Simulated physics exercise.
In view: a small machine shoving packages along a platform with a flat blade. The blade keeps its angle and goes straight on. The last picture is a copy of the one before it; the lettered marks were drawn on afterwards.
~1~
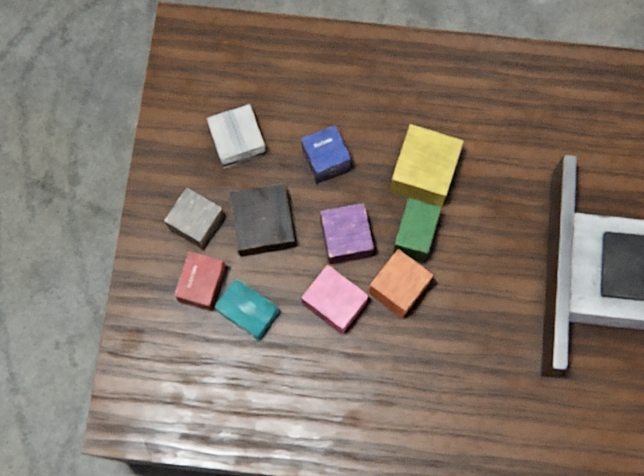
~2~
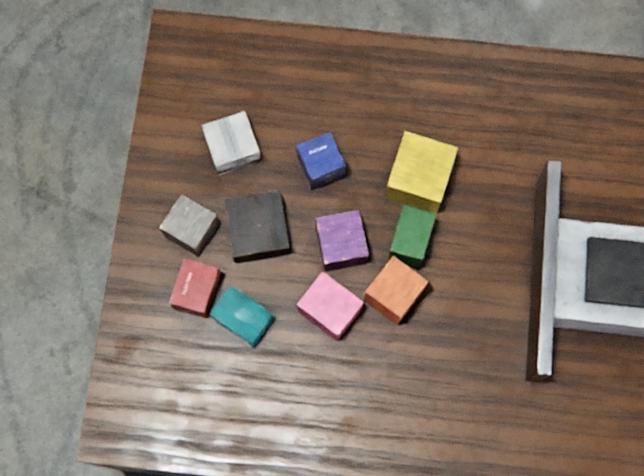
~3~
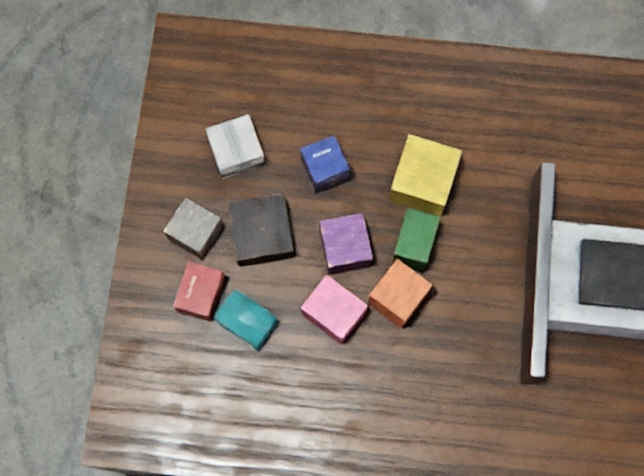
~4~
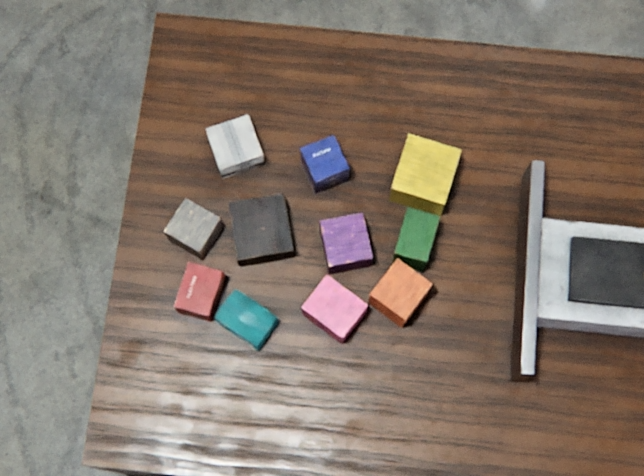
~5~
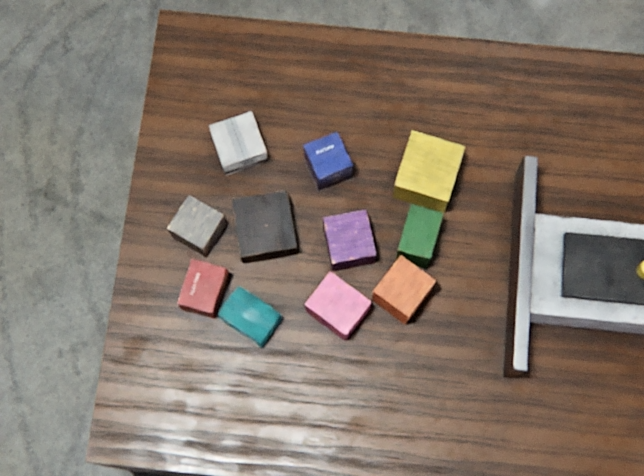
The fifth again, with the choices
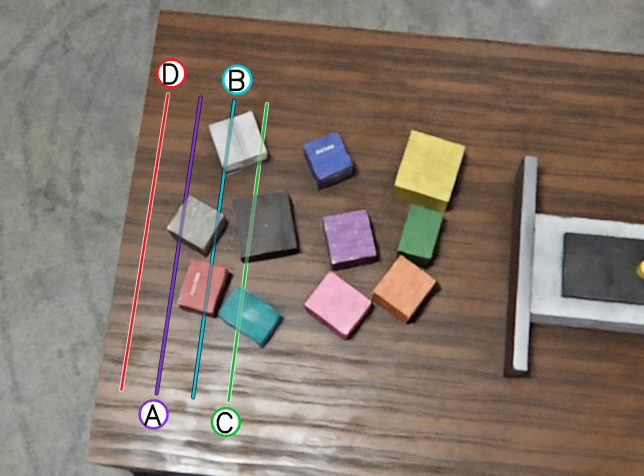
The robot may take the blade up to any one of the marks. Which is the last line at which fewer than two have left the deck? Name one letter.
At C, and not beyond.
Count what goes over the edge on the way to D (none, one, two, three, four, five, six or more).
By then, six or more.
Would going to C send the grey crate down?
Yes.
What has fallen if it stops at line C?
The grey crate.
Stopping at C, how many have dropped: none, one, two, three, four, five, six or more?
One.
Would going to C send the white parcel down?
No.
On the copy, A at (180, 239); B at (214, 243); C at (249, 246); D at (146, 236).
On C. First, robot (502, 258); yellow crate (396, 170); orange crate (383, 287).
Then, robot (403, 248); grey crate (168, 228); red box (195, 289).
Finally, robot (327, 240); grey crate over the edge; white parcel (148, 135); one fallen.
By contrast, A drops six; B drops three; D drops nine.
